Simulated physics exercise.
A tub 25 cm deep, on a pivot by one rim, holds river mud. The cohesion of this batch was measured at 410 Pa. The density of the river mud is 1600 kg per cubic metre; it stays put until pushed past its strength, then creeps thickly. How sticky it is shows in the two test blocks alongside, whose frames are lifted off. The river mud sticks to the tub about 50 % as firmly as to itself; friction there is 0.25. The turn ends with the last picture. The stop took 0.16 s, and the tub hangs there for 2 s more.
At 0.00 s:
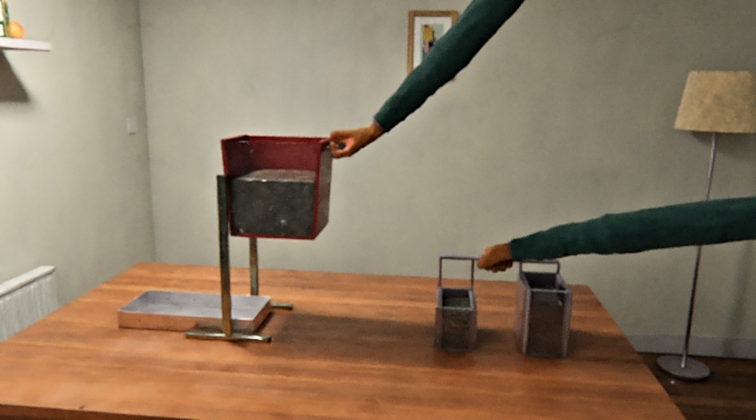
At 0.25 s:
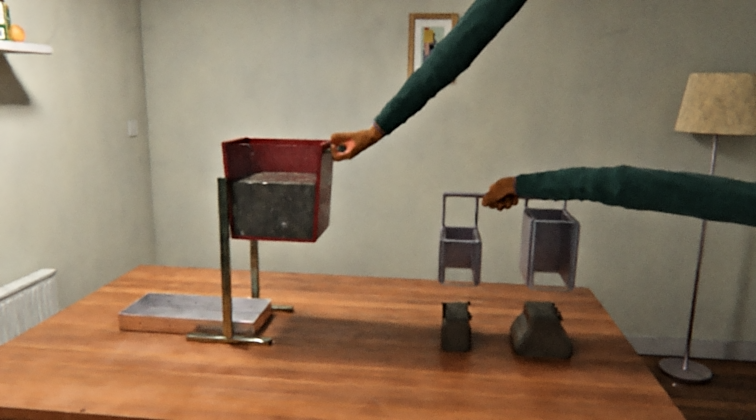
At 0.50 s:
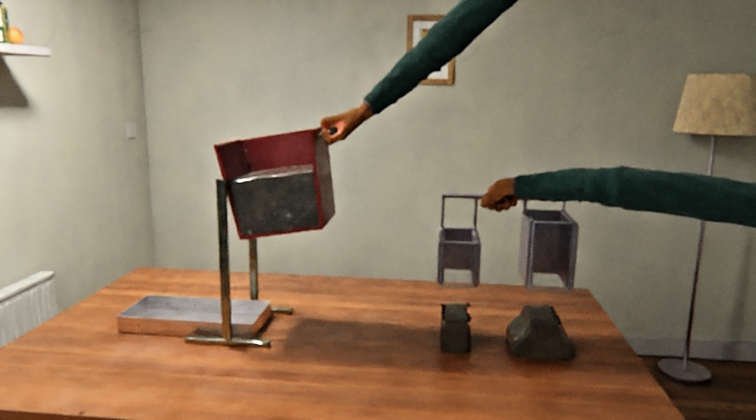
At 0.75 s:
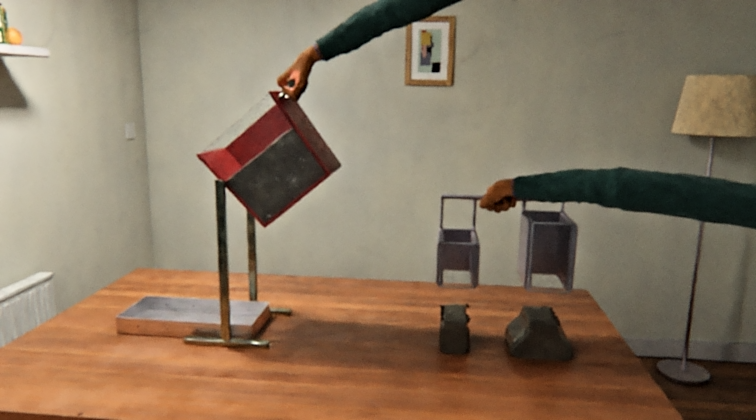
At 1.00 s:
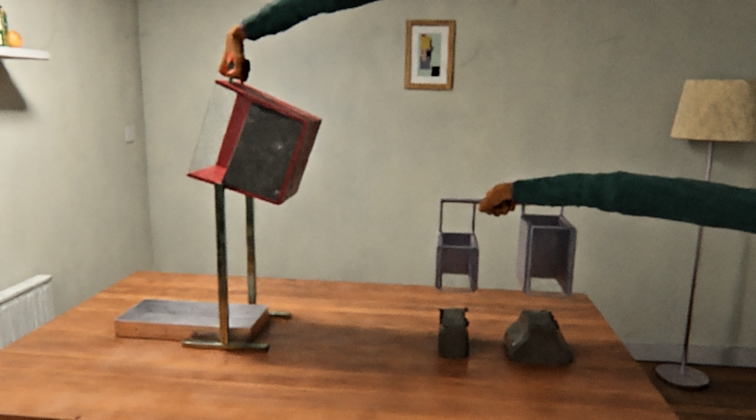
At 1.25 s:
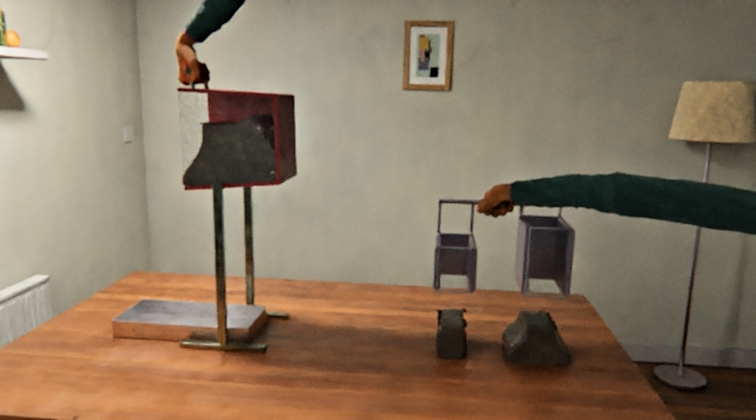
At first, a hand grips the rim of a red-edged tub of dark mud on a stand while another lifts two casings off dark blocks, which slump, the right one more. The first hand then swings the tub up and leftward onto its side, and the mud sags inside toward the open end.
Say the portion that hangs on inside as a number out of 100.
The portion that hangs on inside is near 48 %.
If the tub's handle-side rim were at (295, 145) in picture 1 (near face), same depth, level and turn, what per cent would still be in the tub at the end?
In that case some 70 per cent.
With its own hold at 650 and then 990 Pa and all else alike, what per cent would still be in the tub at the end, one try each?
In turn about 65 %, 100 %.
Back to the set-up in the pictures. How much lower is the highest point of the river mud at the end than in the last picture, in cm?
Roughly 10 cm.
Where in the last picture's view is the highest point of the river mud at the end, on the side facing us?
Around (244, 156).
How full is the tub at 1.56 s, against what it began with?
About 55 %.
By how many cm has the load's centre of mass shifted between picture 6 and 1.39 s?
About 6 cm.
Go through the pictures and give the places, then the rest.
Handle-side rim at (317, 143), tilt 0 degrees; top of the river mud at (310, 181); blocks stand 9.9 cm, 15 cm (left to right), in the first picture.
Handle-side rim at (318, 146), tilt 0 degrees; top of the river mud at (311, 183); blocks stand 9.5 cm, 11 cm (left to right), in the second picture.
Handle-side rim at (309, 131), tilt 10 degrees; top of the river mud at (307, 171); blocks stand 9.4 cm, 11 cm (left to right), in the third picture.
Handle-side rim at (269, 94), tilt 40 degrees; top of the river mud at (289, 130); blocks stand 9.4 cm, 11 cm (left to right), in the fourth picture.
Handle-side rim at (216, 83), tilt 71 degrees; top of the river mud at (250, 105); blocks stand 9.4 cm, 11 cm (left to right), in the fifth picture.
Handle-side rim at (179, 92), tilt 91 degrees; top of the river mud at (252, 118); blocks stand 9.4 cm, 11 cm (left to right), in the sixth picture.
After 1.39 s, the tub is at 91 degrees and holds 80 %.
After 1.56 s, the tub is at 91 degrees and holds 56 %.
After 1.73 s, the tub is at 91 degrees and holds 49 %.
After 1.90 s, the tub is at 91 degrees and holds 48 %.
After 3.25 s, at the end, the tub is at 91 degrees and holds 48 %.
